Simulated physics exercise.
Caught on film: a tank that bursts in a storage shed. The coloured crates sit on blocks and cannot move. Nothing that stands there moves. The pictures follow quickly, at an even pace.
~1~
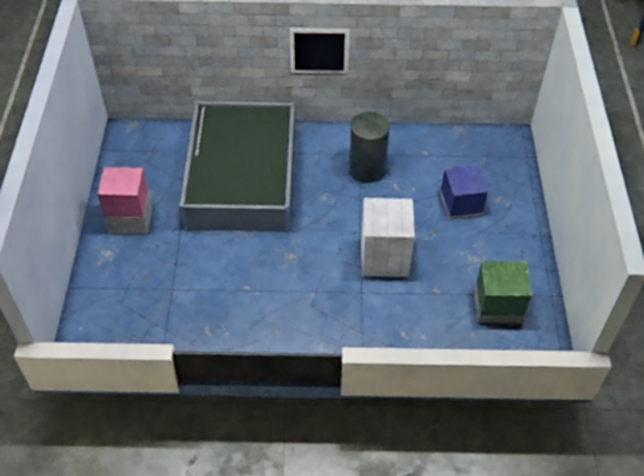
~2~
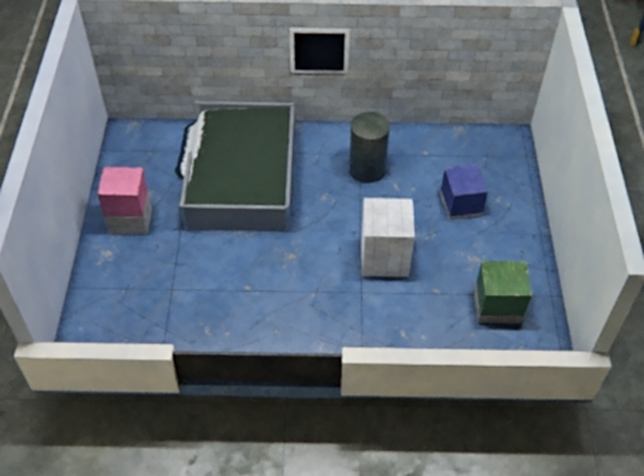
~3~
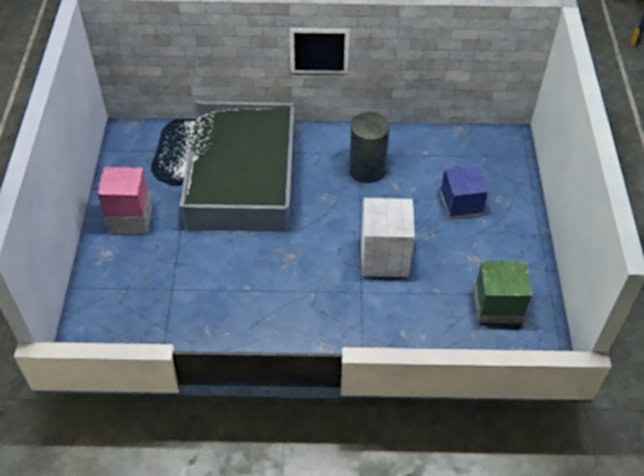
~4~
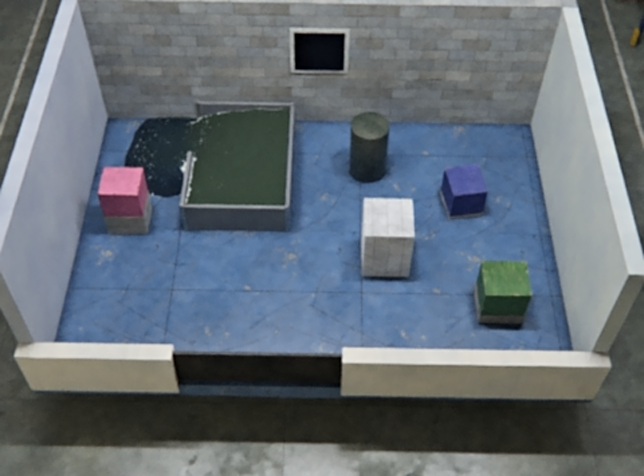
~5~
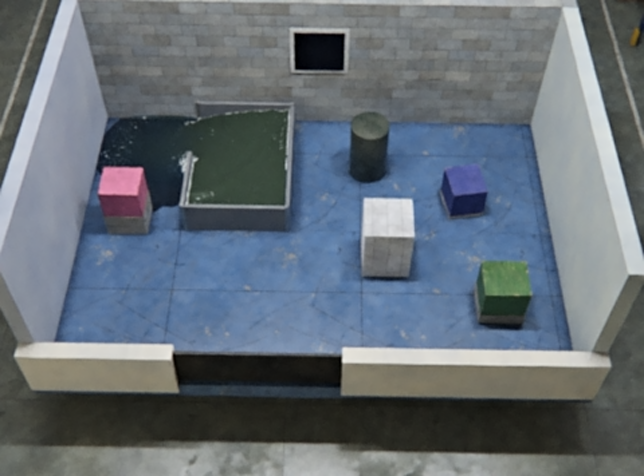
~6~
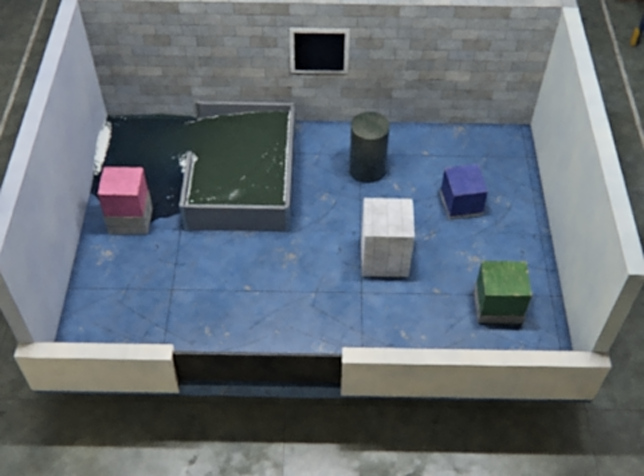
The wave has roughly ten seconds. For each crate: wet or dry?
The green crate keeps dry; the blue crate keeps dry; the pink crate keeps dry.
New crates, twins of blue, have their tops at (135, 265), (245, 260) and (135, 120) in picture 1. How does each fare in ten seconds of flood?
In that order: Takes water, gets wet, gets wet.
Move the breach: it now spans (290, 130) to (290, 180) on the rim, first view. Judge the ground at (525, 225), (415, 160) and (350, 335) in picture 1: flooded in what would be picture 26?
In that order: Awash, under water, wet.
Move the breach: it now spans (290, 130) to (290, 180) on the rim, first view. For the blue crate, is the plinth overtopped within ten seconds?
In short: The blue one takes water.
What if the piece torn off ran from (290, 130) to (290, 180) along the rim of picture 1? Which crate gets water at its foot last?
That is the pink-painted one.
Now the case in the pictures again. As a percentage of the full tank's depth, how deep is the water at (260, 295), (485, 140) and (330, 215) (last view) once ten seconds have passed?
Roughly 6, 4 and 4 per cent, in turn.
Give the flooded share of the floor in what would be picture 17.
Some 15 per cent.
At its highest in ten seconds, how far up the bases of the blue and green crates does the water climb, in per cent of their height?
Near 60 and 40 in a hundred.
A moment on, water covers 10 % of the floor; the green crate not reached, the blue crate not reached, the pink crate water round its plinth.
Next, water covers 15 % of the floor; the green crate not reached, the blue crate not reached, the pink crate water round its plinth.
Then, water covers 30 % of the floor; the green crate not reached, the blue crate not reached, the pink crate water round its plinth.
Later, water covers 55 % of the floor; the green crate not reached, the blue crate water round its plinth, the pink crate water round its plinth.
In the end, water covers 90 % of the floor; the green crate stayed above the water, the blue crate stayed above the water, the pink crate stayed above the water.
